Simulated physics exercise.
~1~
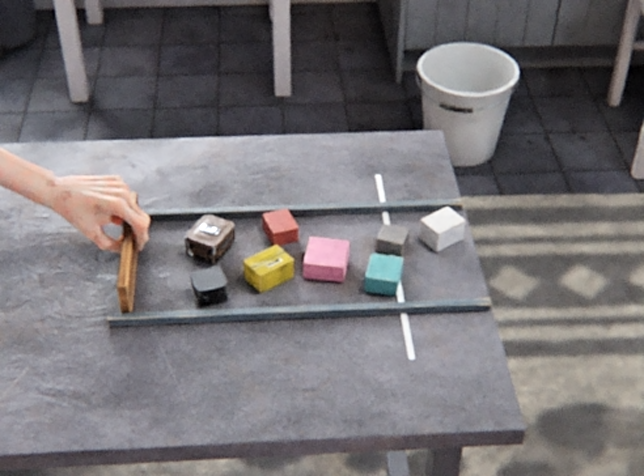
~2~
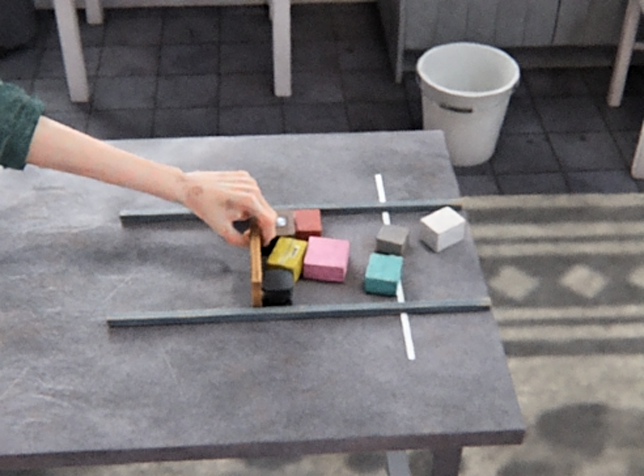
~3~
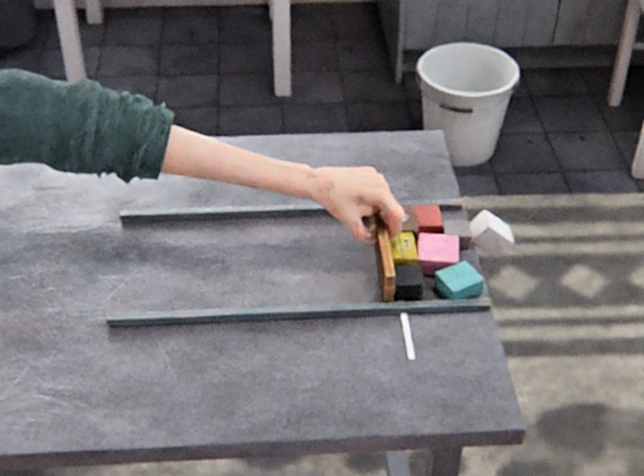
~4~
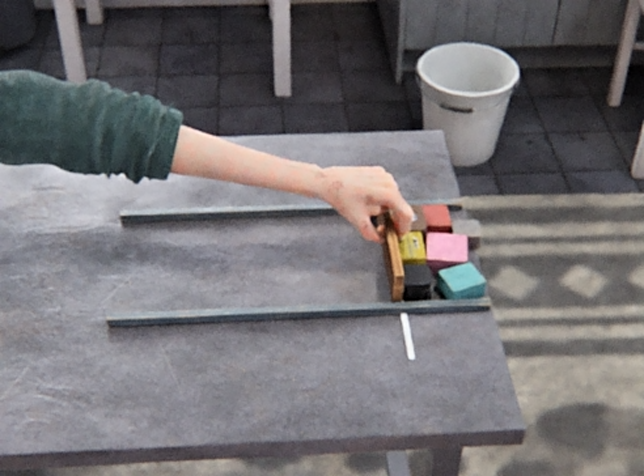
A hand slides an upright wooden board rightward between two rails on a grey table, gathering small coloured blocks and pushing them past a white line toward the table's end, where the white block tips over the edge and disappears while the others stay bunched near the rim.
